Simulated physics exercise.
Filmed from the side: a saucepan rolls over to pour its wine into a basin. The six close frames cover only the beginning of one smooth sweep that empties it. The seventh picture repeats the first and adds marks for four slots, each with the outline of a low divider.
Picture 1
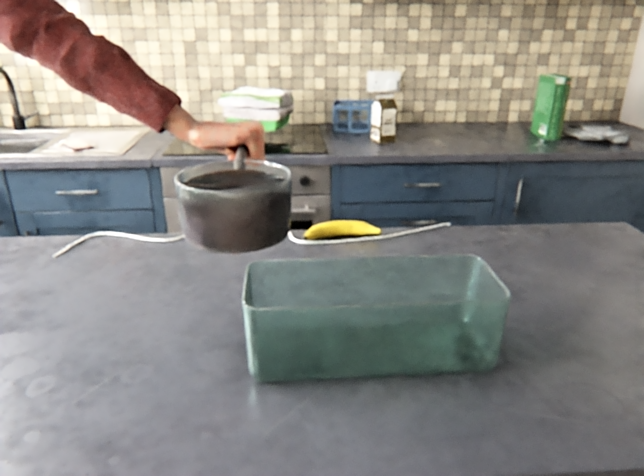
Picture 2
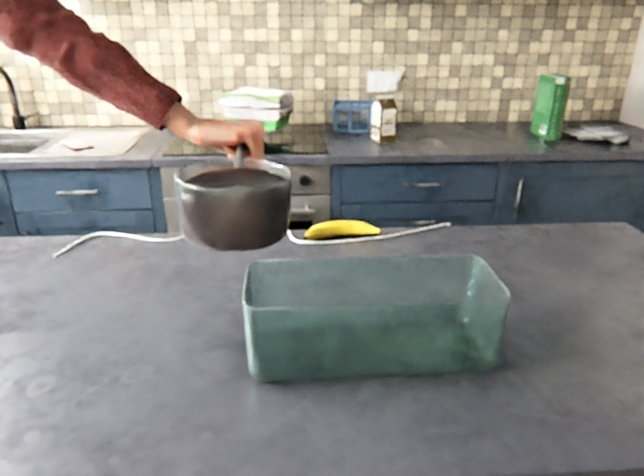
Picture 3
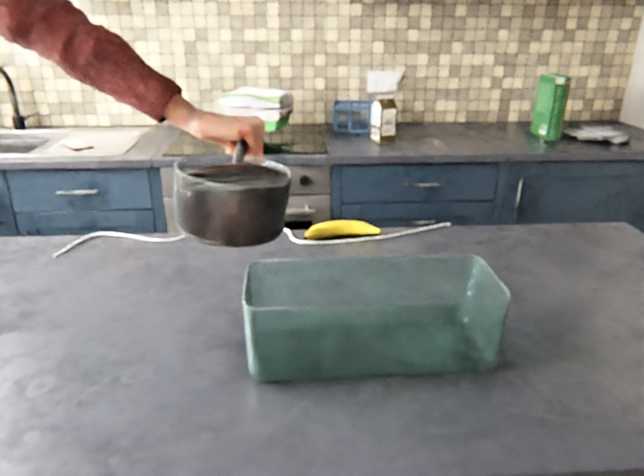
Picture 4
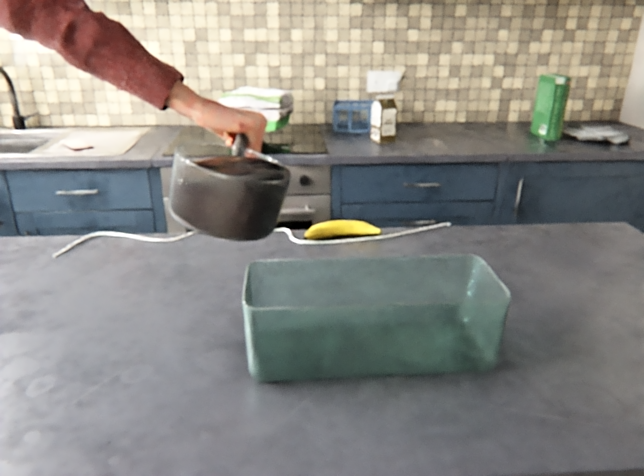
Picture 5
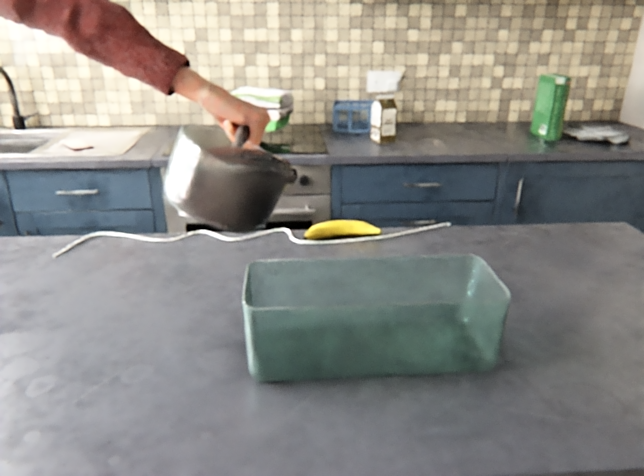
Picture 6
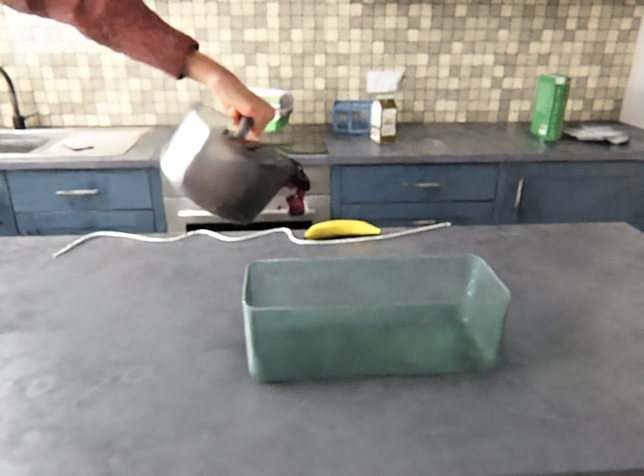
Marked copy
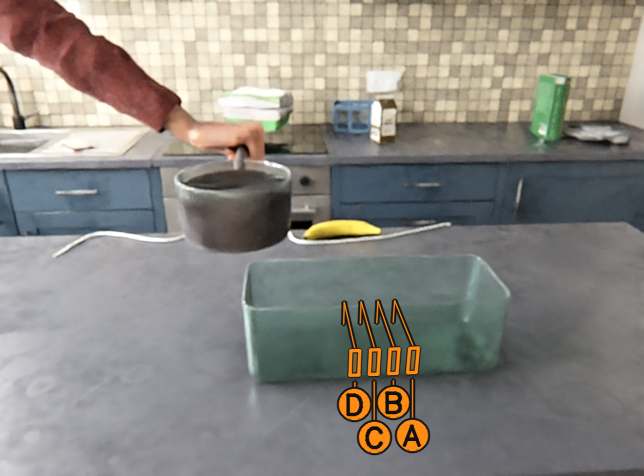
A dark grey saucepan, gripped by a hand in a dark red sleeve at upper left, hangs upright above a grey counter, then tilts steadily to the right until dark red wine slips over its lip. Side-on in a kitchen, an empty greenish glass basin sits right of centre, with a yellow banana and white cord behind. Blue cabinets, a green carton and beige tiles stay still, the camera fixed.
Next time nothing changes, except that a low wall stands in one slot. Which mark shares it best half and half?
I would pick place B.
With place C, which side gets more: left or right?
More ends on the right.
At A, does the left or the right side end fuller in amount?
More ends on the left.
In orange, A at (412, 379); B at (393, 380); C at (374, 381); D at (354, 382).
With A, about 71 % ends left of the wall and 26 % right of it; 3 % is lost outside.
With B, about 49 % ends left of the wall and 49 % right of it.
With C, about 26 % ends left of the wall and 73 % right of it.
With D, about 14 % ends left of the wall and 85 % right of it.
